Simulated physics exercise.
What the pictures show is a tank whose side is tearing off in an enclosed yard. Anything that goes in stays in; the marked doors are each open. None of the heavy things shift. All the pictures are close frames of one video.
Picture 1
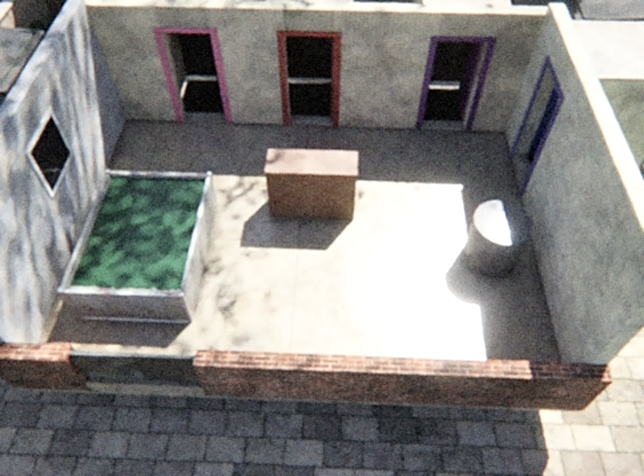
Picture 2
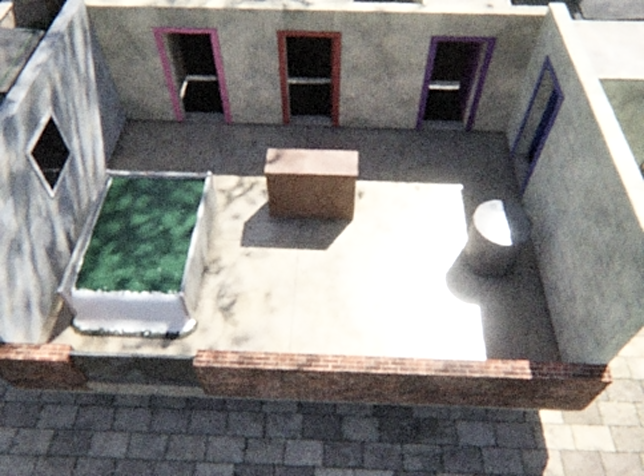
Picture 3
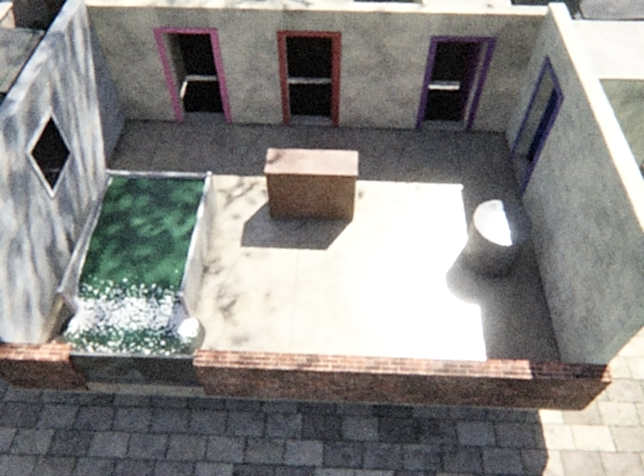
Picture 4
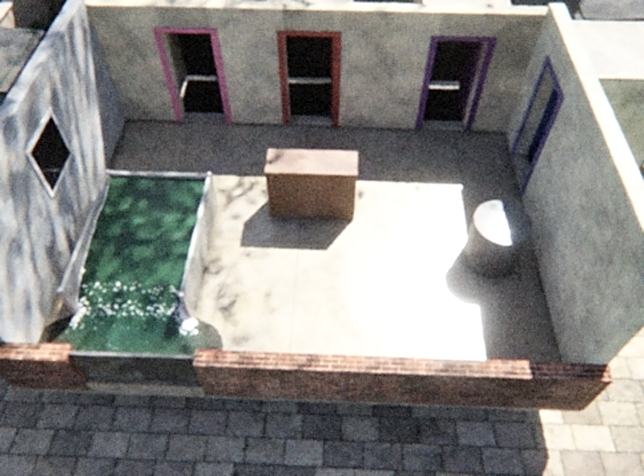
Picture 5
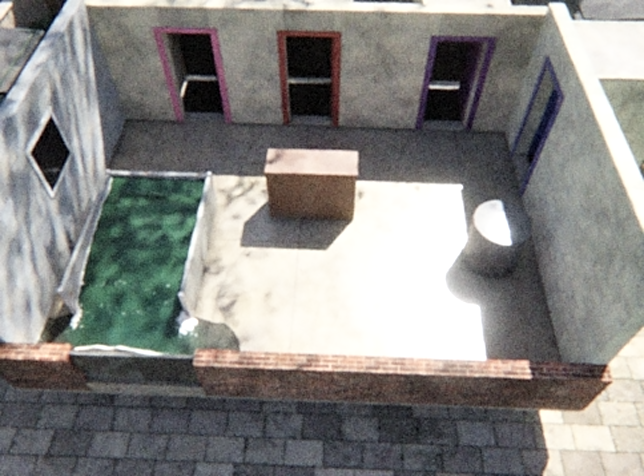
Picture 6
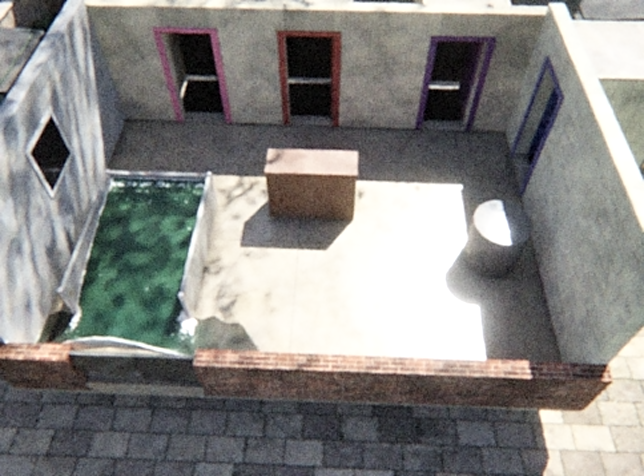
A tank's front side tears open in a walled yard, and green water pours out.
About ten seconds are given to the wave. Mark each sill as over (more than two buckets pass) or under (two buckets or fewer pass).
The red door is under, the pink door is over, the purple door is over, the blue door is under.
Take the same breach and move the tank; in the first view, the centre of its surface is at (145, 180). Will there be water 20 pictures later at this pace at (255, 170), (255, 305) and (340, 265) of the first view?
Parched, soaked, soaked.
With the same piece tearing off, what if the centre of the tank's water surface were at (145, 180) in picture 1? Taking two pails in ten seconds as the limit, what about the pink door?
Briefly, the pink door remains below.
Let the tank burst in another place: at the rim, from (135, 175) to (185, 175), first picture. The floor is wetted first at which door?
That would be the one in pink.
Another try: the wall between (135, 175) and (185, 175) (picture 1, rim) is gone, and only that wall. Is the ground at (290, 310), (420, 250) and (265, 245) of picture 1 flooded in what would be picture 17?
Taking the points in order: Unwetted, unwetted and unwetted.
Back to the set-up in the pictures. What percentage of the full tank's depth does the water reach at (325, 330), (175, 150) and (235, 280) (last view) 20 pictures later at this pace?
Readings in order: Around 8, 2 and 0 %.
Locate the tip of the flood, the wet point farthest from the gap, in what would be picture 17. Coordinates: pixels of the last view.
About (487, 383).
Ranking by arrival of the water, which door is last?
The purple door.
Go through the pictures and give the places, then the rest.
In the first picture, the water tank at (143, 231) is whole and still.
In the second picture, the front is at (195, 323), out from the gap at (131, 309).
In the third picture, water pours out at (132, 310) and has run to (200, 337).
In the fourth picture, water pours out at (132, 311) and has run to a hidden place.
In the fifth picture, water pours out at (132, 311) and has run to a hidden place.
In the sixth picture, the front is at a hidden place, out from the gap at (132, 311).
A moment on, water covers 15 % of the floor; the red door not reached, the pink door not reached, the purple door not reached, the blue door not reached.
Next, water covers 30 % of the floor; the red door not reached, the pink door not reached, the purple door not reached, the blue door not reached.
Then, water covers 55 % of the floor; the red door not reached, the pink door under two buckets in, the purple door not reached, the blue door not reached.
Later, water covers 85 % of the floor; the red door wet at the sill, nothing in, the pink door over two buckets in, the purple door under two buckets in, the blue door wet at the sill, nothing in.
In the end, water covers 90 % of the floor; the red door wet at the sill, nothing in, the pink door over two buckets in, the purple door over two buckets in, the blue door wet at the sill, nothing in.
